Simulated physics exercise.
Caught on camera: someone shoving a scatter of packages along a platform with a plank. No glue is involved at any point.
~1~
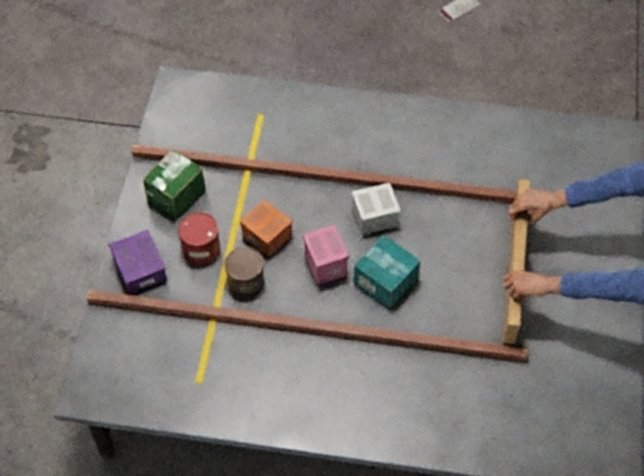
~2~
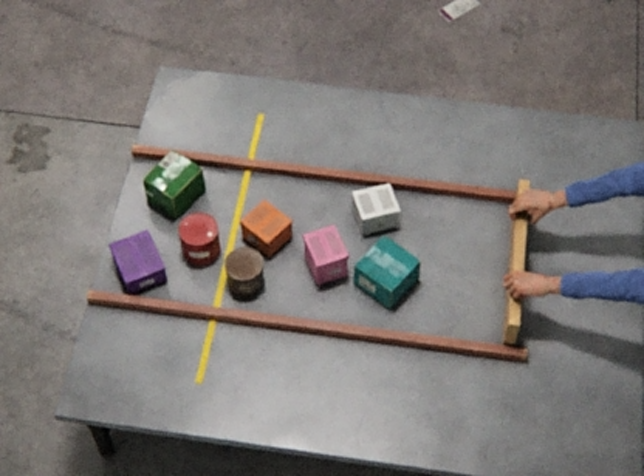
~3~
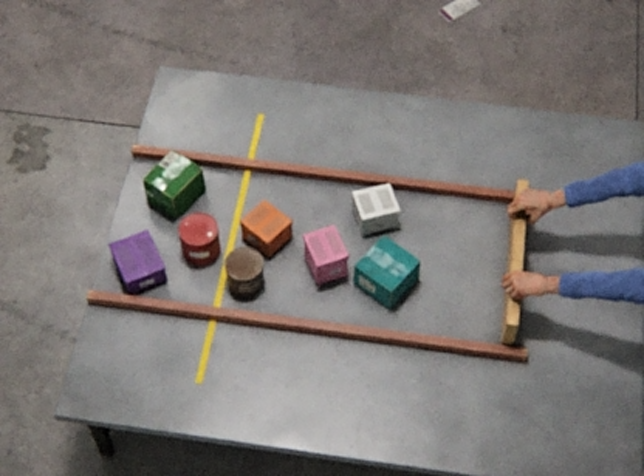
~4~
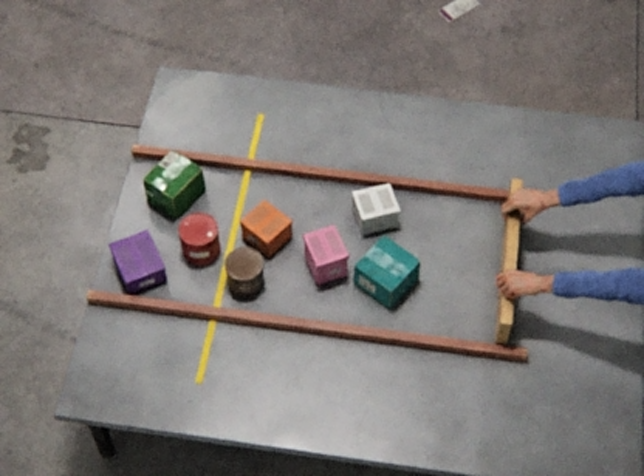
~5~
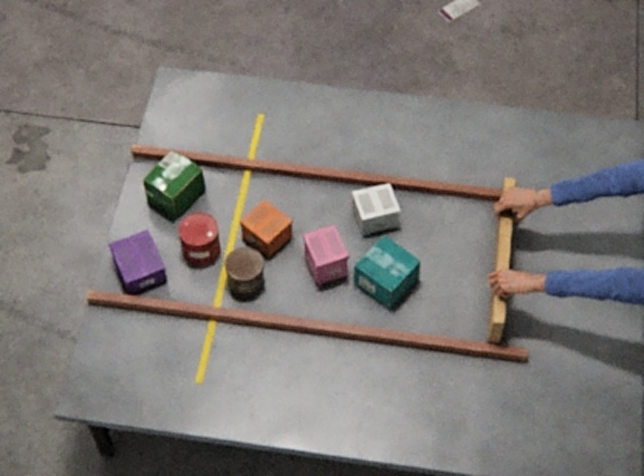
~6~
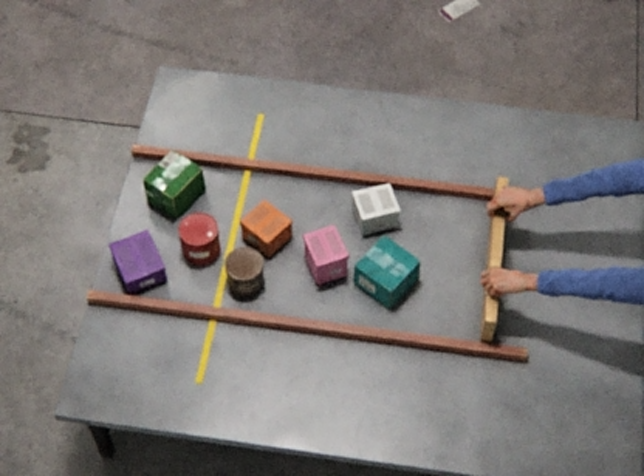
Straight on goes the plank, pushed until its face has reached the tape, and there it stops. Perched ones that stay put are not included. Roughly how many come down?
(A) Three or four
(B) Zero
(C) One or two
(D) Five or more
Option B: Zero.
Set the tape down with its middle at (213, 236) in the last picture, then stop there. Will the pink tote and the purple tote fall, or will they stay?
Okay, so the pink tote sits tight, the purple tote winds up off it.
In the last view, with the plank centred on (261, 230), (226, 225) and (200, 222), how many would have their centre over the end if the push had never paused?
The numbers past the end are 0, 0 and 2.
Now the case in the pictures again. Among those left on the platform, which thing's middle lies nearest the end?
Answer: The purple tote.
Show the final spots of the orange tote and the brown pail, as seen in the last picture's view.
They finish at roughly (182, 195) and (155, 266) respectively.
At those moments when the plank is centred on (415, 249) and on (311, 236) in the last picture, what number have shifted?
At the first place 1, at the second 5.
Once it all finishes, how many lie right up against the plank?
Number in contact with it: 3.
Soon after, none off yet; purple tote at rest near (139, 263); green parcel at rest near (175, 185); red canister at rest near (200, 239).
At rest, the number that fall off is zero.
